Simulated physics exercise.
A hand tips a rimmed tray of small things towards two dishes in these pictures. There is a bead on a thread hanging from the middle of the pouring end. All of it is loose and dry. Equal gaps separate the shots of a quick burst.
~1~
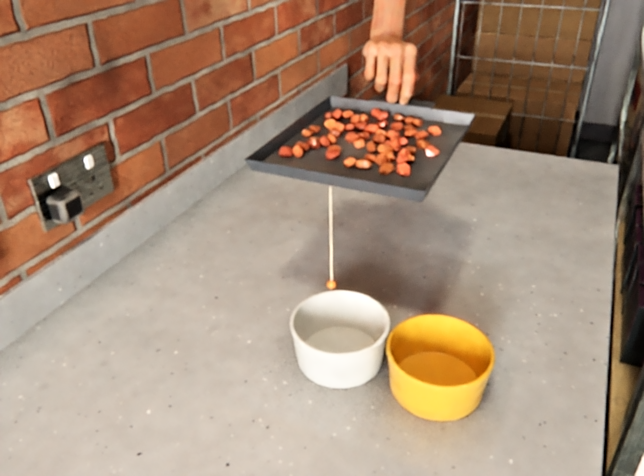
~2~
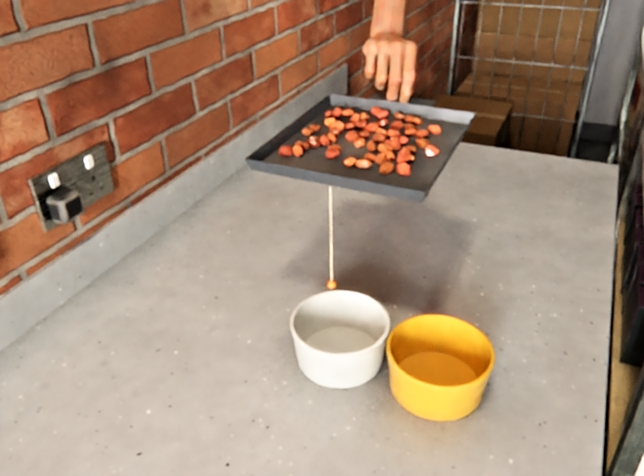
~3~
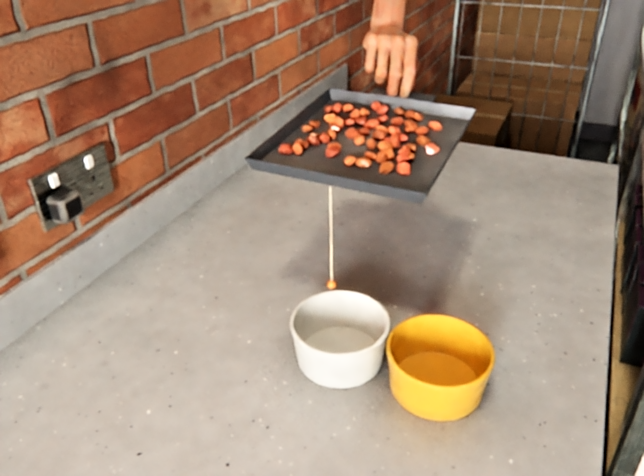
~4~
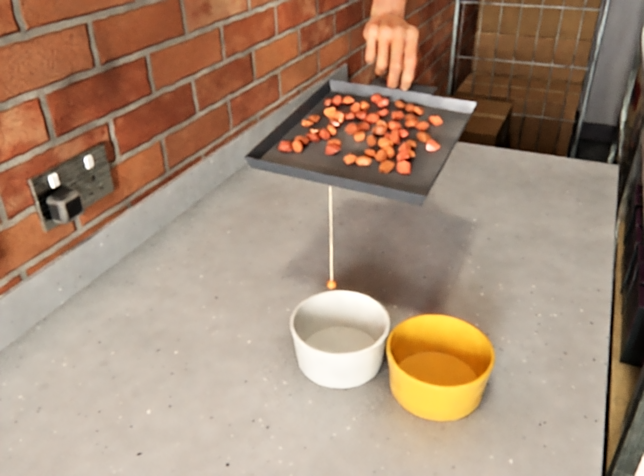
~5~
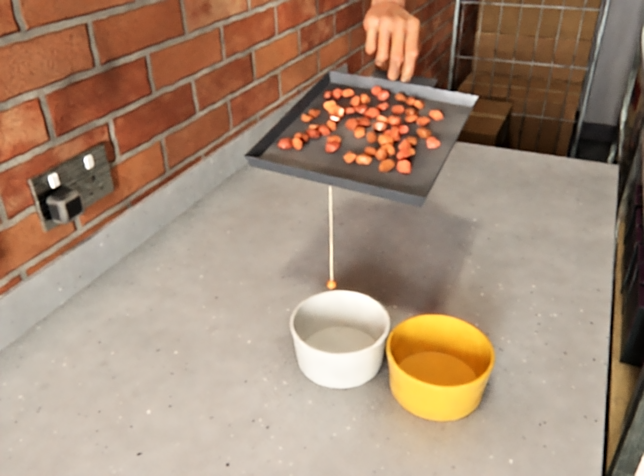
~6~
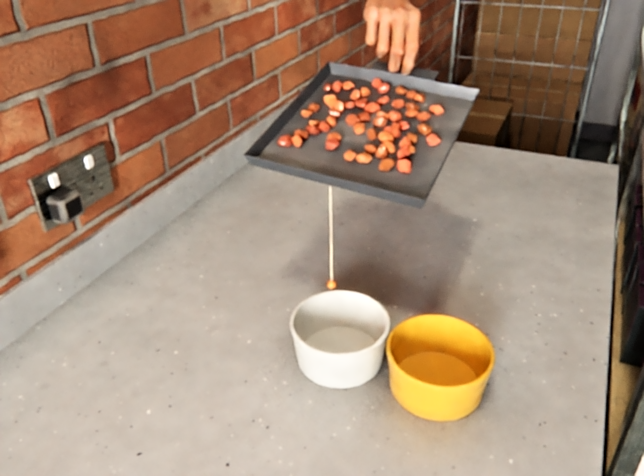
On a grey worktop beside a brick wall, a hand is at the far edge of a dark rimmed tray of reddish bits, above a white dish and a yellow one. The tray starts level, then its far side rises slightly as the hand lifts, while the bead on its thread hangs still.
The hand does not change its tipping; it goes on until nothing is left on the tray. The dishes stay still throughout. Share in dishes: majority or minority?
Most of the load is not lost.
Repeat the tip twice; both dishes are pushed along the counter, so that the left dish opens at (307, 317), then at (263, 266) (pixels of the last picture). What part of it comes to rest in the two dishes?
The first gives 90 %, the second 0 %.
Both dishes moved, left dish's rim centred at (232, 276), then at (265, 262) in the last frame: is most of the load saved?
In the first position a minority, in the second a minority.
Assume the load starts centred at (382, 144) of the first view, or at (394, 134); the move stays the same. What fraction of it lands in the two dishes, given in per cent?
Near 80 and 70 percent respectively.
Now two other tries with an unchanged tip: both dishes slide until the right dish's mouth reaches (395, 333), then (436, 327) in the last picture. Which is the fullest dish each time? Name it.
First try, the one on the right; second try, the one on the right.
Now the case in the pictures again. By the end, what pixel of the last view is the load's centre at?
Close to (380, 361) in the last view.
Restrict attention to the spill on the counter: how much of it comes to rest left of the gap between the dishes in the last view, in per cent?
Some 30 %.
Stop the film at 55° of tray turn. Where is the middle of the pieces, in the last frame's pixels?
Somewhere about pixel (377, 181).
Just after the last frame, tray tipped steeply; the larger part on the tray; about a tenth in the air.
A moment on, tray tipped right over; roughly half on the tray; about a tenth in the right dish; about a tenth in the left dish; about a tenth outside both; roughly a quarter in the air.
Further on, tray tipped past a quarter turn; roughly a third in the right dish; roughly a third in the left dish; roughly a quarter outside both.
When it is over, tray tipped past a quarter turn; roughly a third in the right dish; roughly a third in the left dish; roughly a quarter outside both.
